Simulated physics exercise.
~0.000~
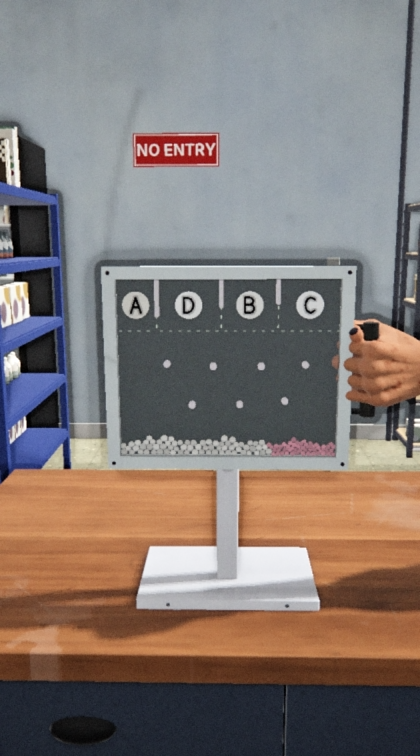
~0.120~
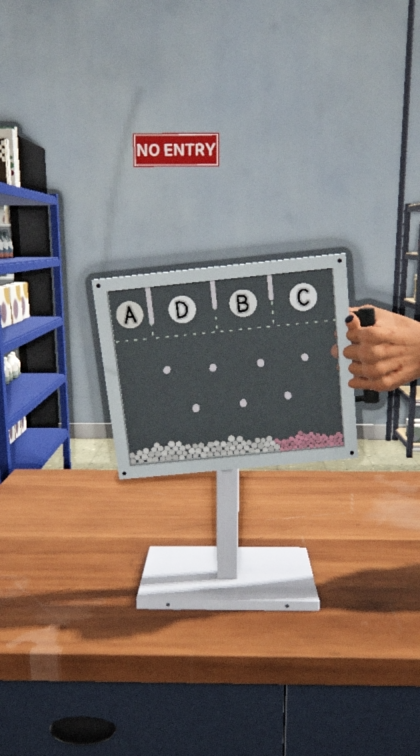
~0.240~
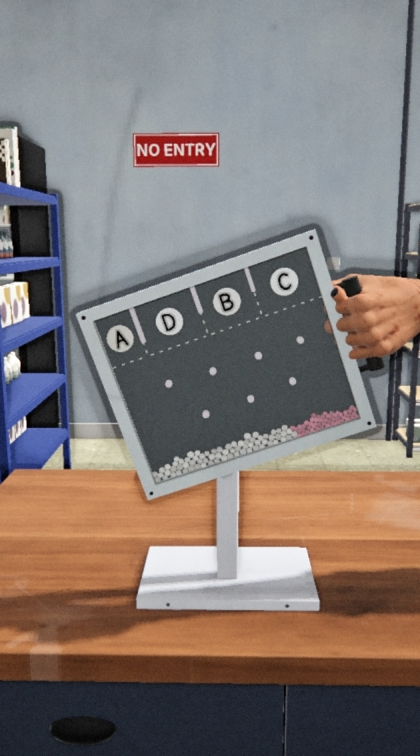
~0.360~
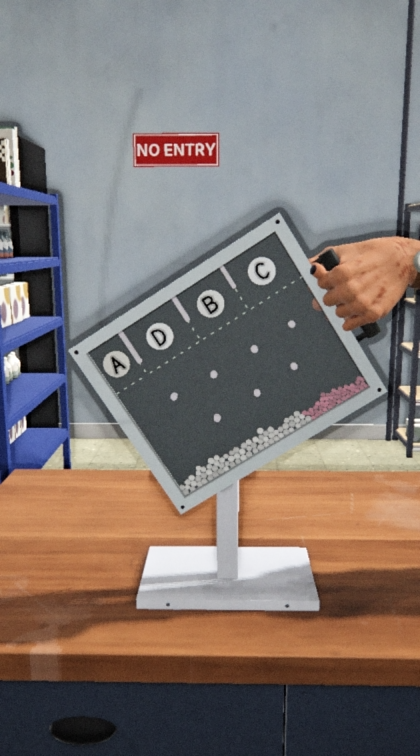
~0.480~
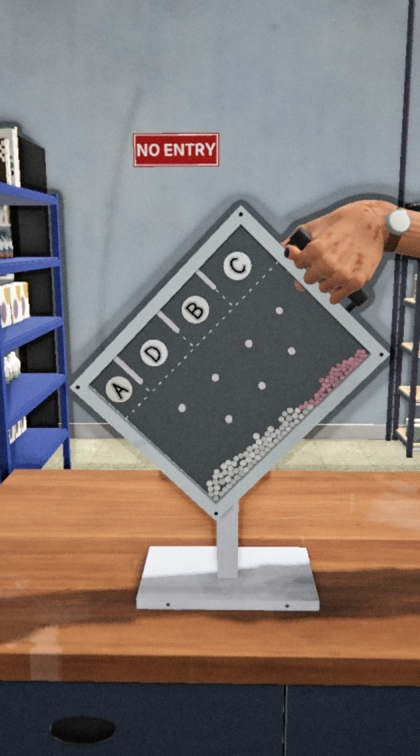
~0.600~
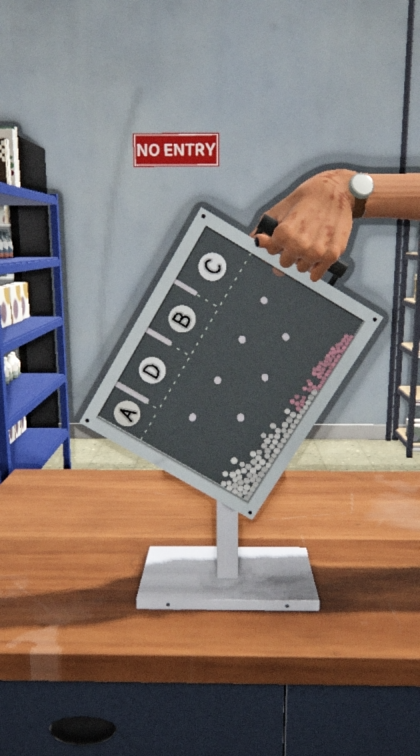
On a wooden counter, a hand steadily turns a clear-fronted case of white and pink pills anticlockwise.
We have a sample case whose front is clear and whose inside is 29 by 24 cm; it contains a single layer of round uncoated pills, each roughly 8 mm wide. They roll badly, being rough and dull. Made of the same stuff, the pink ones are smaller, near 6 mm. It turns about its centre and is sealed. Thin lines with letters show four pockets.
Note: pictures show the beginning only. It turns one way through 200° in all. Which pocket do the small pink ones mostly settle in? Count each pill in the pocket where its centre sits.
Mostly in A.
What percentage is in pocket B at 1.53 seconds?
Around 0 per cent.
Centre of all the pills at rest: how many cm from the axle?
Offset approx. 12 cm right, 5 cm below.
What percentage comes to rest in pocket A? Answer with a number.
Share: Approx. 65 %.
After 1.06 s, it stands 111° anticlockwise; the pills' middle is 9 cm right of and 9 cm below the centre; A 5 %; small ones, A 10 %.
After 1.53 s, it stands 164° anticlockwise; the pills' middle is 10 cm right of and 9 cm below the centre; A 65 %, D 5 %; small ones, A 95 %.
After 1.93 s, it has come round 200° anticlockwise; the pills' middle is 13 cm right of and 3 cm below the centre; A 65 %, D 10 %; small ones, A 95 %.
At rest by 2.7 s, it has come round 200° anticlockwise; A 65 %, B 0 %, C 0 %, D 30 %, elsewhere 5 %; small ones, A 95 %.
